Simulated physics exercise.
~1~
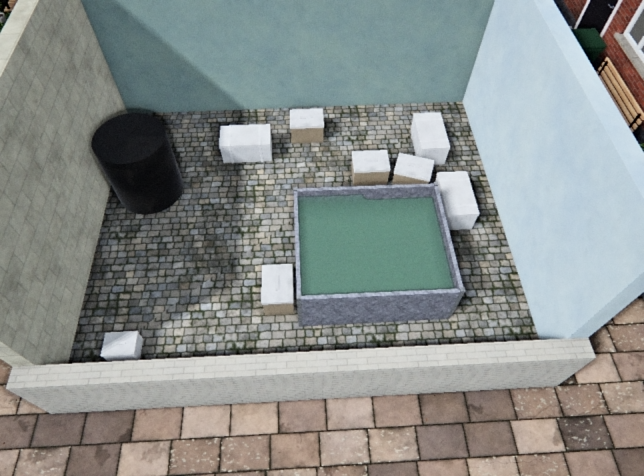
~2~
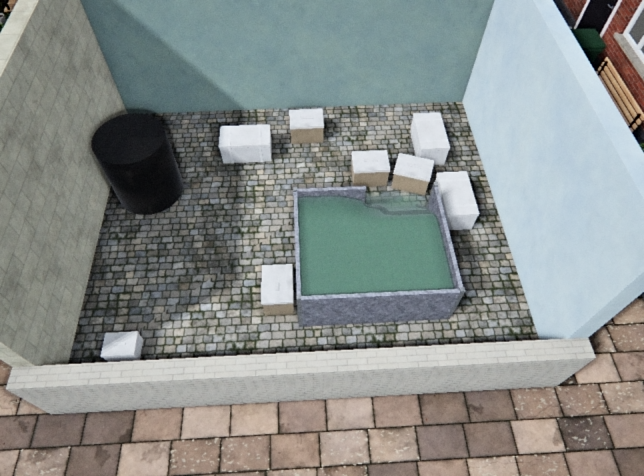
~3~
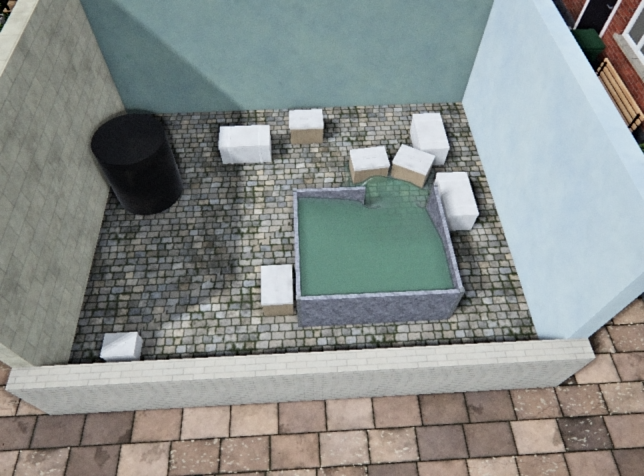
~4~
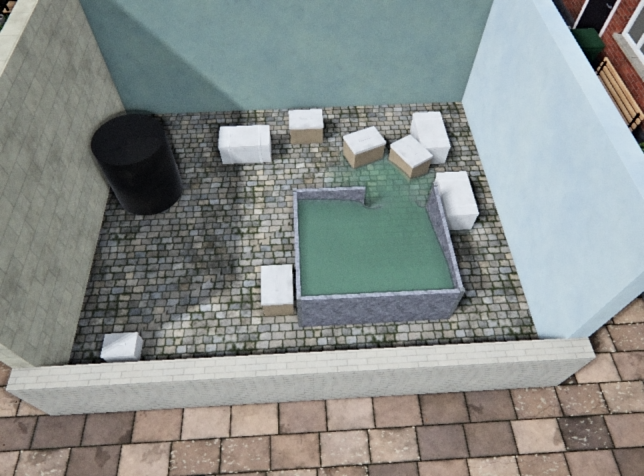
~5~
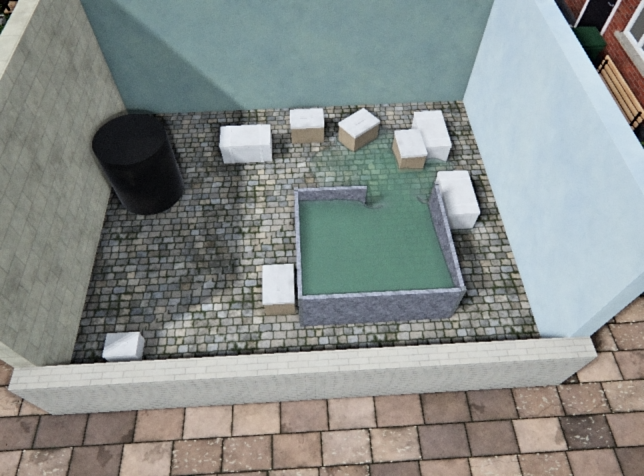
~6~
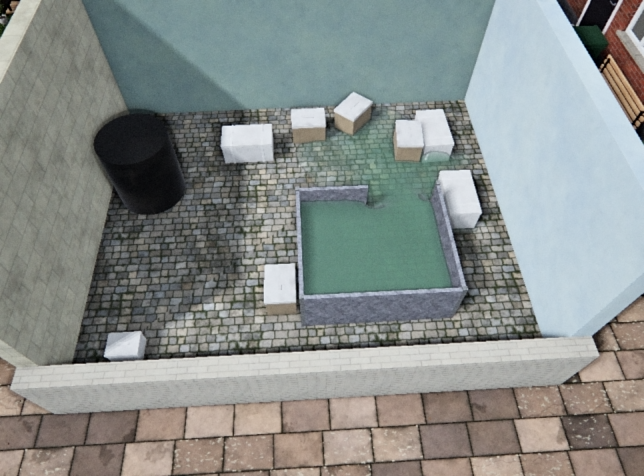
Green water in a stone-walled tank starts pouring through a gap that opens in the back wall, spreading thinly over the cobbled yard. Two pale boxes just behind the gap shift backward, the left one turning and sliding farther toward the rear wall, while the other boxes and black barrel stay put.
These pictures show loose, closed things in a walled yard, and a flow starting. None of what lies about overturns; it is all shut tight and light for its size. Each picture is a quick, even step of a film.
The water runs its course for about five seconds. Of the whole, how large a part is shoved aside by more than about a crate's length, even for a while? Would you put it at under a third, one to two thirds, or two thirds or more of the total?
I would put it at two thirds or more of the total.
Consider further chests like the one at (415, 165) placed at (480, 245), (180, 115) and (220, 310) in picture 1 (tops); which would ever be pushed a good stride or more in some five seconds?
Each in turn: Pushed clear, pushed clear, stays in place.
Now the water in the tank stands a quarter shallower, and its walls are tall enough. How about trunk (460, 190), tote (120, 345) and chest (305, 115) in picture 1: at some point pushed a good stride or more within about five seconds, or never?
Item by item: Missed the mark, then missed the mark, then cleared the mark.
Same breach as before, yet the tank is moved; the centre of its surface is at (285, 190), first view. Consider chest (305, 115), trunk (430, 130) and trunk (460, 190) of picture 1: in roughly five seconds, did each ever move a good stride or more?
Result per object - went far, went far, went far.
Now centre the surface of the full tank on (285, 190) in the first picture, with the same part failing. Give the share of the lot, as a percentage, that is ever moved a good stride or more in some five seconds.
By my reckoning, about 50 per cent.
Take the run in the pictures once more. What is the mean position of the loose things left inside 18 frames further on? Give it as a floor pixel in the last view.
(288, 196).
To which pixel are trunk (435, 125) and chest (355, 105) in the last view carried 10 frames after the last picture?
They end up close to (458, 101) and close to (265, 96).
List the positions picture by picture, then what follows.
In the first frame, a chest at (371, 160) rests on the ground; a chest at (415, 166) rests on the ground; 0 of 8 have shifted.
In the second frame, a chest at (371, 160) rests on the ground; a chest at (415, 166) rests on the ground; 0 of 8 have shifted.
In the third frame, a chest at (370, 157), on the bottom, close to its start; a chest at (414, 158), on the bottom, close to its start; 2 of 8 have shifted.
In the fourth frame, a chest at (365, 139), on the bottom, a stride from its start; a chest at (412, 150), on the bottom, close to its start; 2 of 8 have shifted.
In the fifth frame, a chest at (360, 122) rests on the ground, a stride from its start; a chest at (411, 142) rests on the ground, a stride from its start; 2 of 8 have shifted.
In the sixth frame, a chest at (354, 105) rests on the ground, a stride from its start; a chest at (410, 132), afloat, a stride from its start; 2 of 8 have shifted.
A moment on, 2 of 8 are well off their spots; 2 afloat.
Next, 4 of 8 are well off their spots; 4 afloat.
Later, 4 of 8 are well off their spots; 4 afloat.
In the end, 6 of 8 are well off their spots, and 6 have been at some point; 4 afloat.
